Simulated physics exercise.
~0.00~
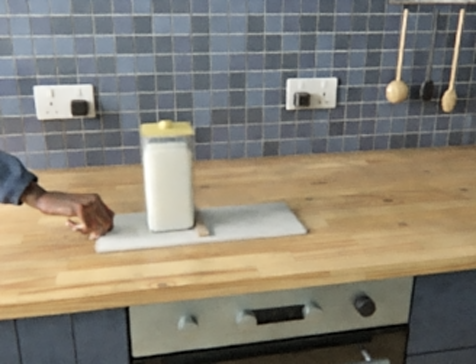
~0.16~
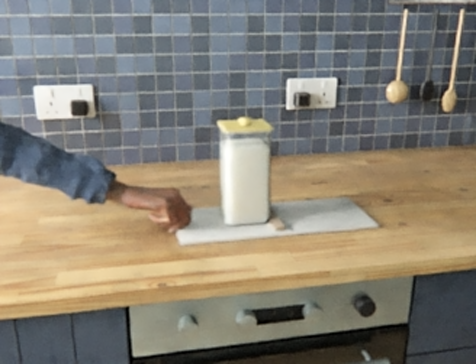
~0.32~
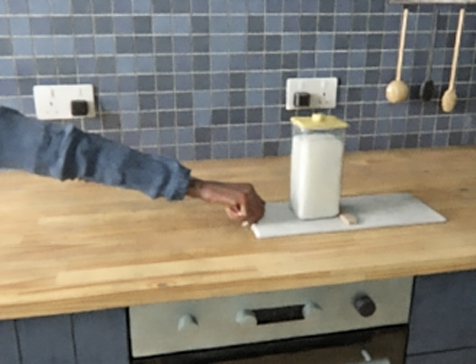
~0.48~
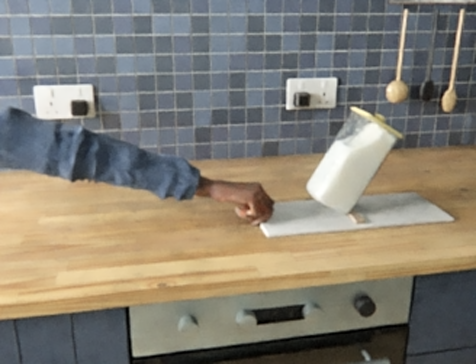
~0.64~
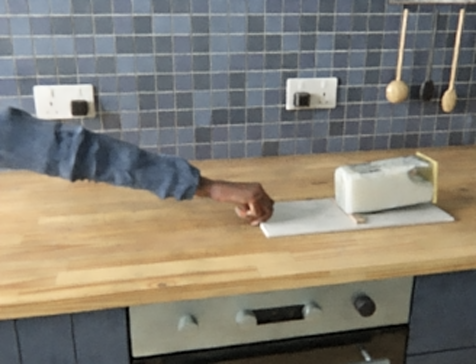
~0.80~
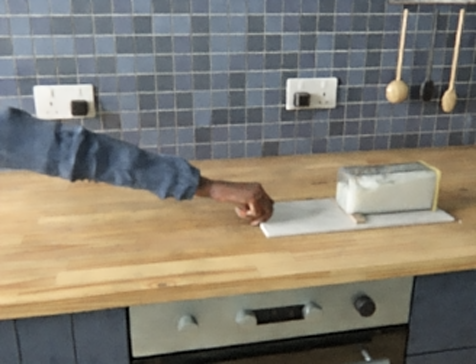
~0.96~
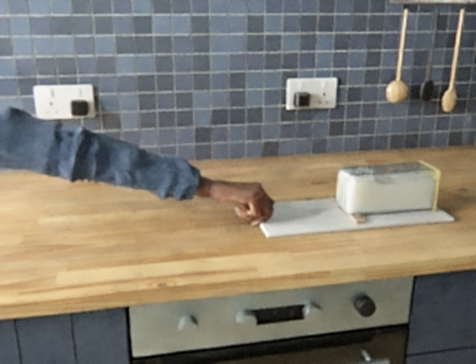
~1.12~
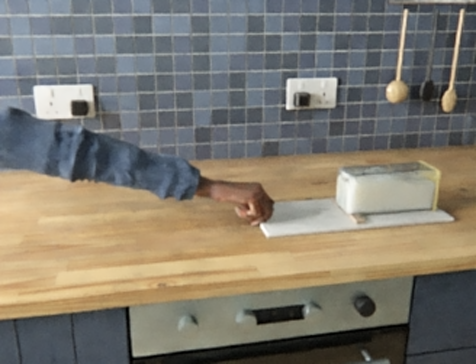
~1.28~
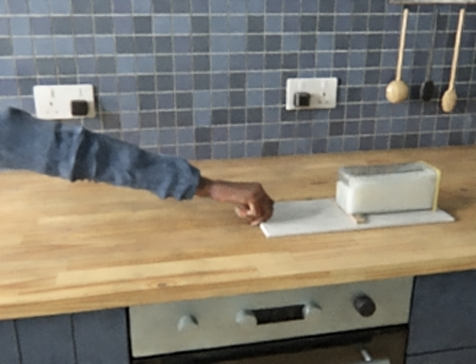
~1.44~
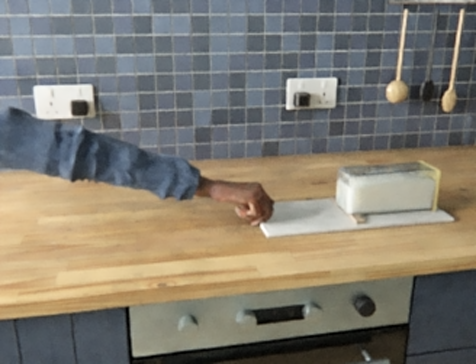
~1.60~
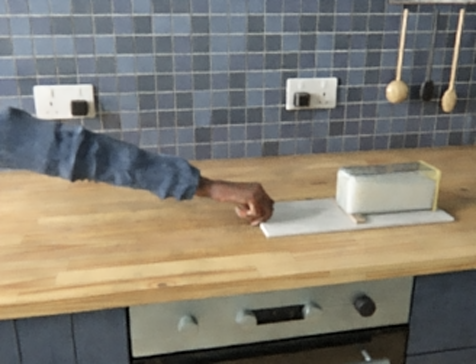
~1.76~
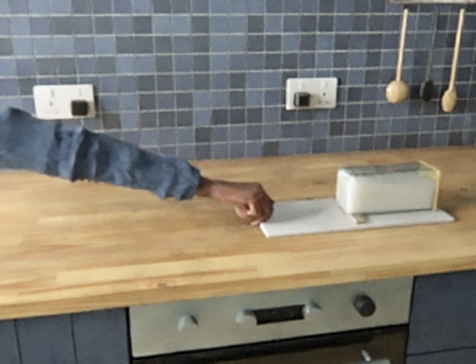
Clear canister of milk sliding right on a board moved by a hand, then toppling rightward and lying on its side.
